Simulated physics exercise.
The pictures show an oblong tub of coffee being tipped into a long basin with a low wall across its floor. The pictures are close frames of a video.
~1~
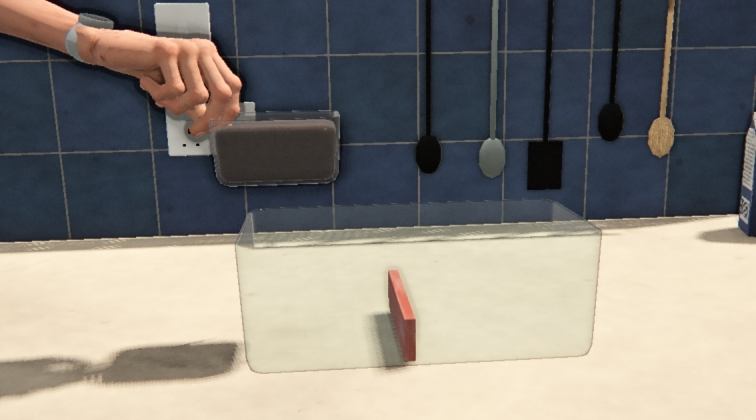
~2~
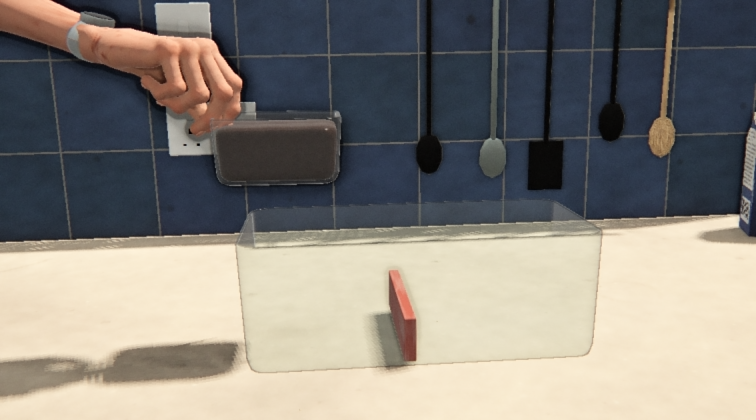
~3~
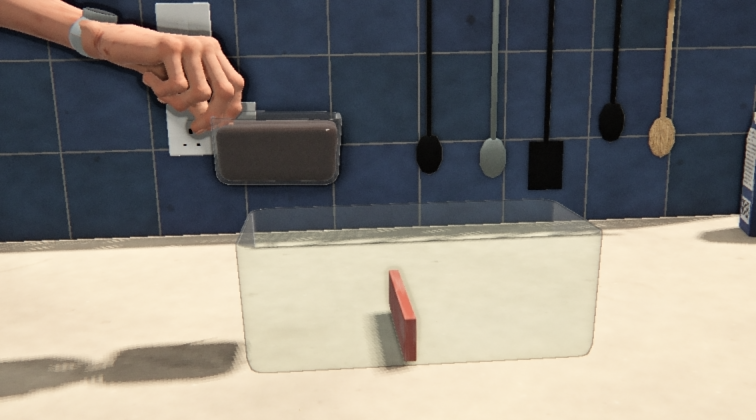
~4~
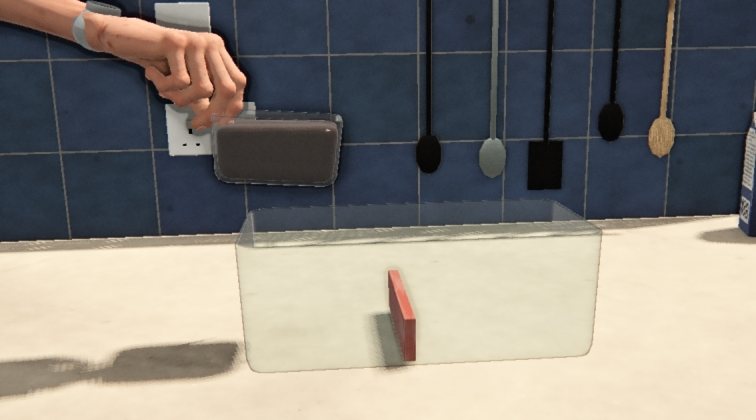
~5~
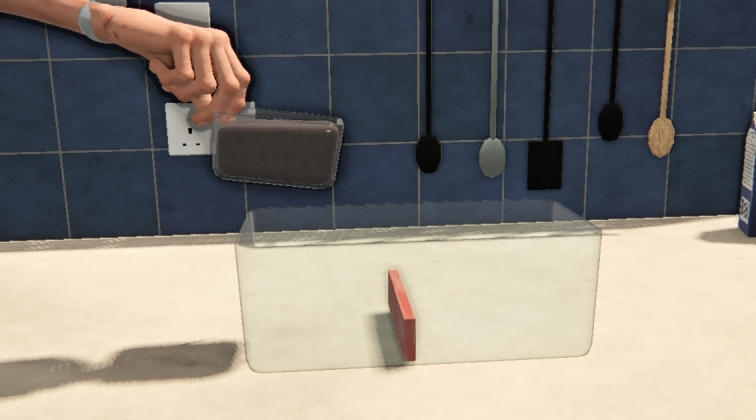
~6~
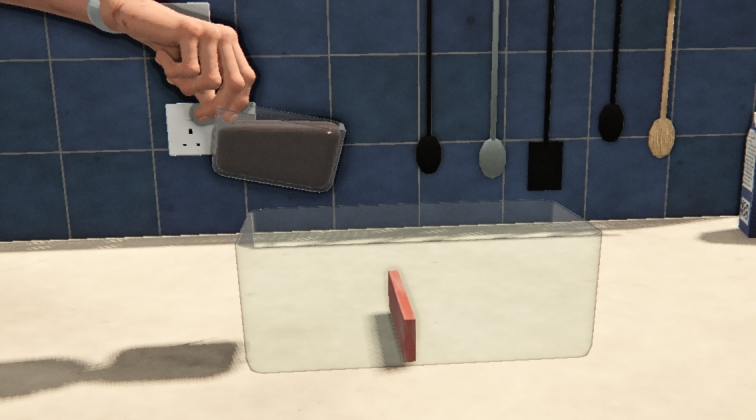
In this clip, a hand holds a small oblong tub of dark coffee above the left side of a long clear basin with a low red wall inside, then gradually tilts the tub slightly down to the right.
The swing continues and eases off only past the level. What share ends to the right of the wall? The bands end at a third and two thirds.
It comes to between a third and two thirds.
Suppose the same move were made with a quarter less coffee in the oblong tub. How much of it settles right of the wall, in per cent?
Some 20 per cent.
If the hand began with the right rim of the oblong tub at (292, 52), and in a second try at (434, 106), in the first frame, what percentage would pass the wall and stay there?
First some 5, then 100 per cent.
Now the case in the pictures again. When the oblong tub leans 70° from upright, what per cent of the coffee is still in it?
Near 40 %.
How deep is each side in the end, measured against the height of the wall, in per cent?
Left: 20 %. Right: 20 %.
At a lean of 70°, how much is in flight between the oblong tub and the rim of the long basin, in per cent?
Near 30 %.
A moment on, the oblong tub is tipped part way and 42 per cent is still to pour, 14 is left of the wall and 16 right of it.
Next, the oblong tub is tipped right over and 6 per cent is still to pour, 40 is left of the wall and 50 right of it.
Then the oblong tub is tipped right over and 0 per cent is still to pour, 49 is left of the wall and 51 right of it.
Later the oblong tub is tipped right over and 0 per cent is still to pour, 49 is left of the wall and 51 right of it.
Finally, 49 per cent lies left of the wall, 51 right of it and 0 outside.
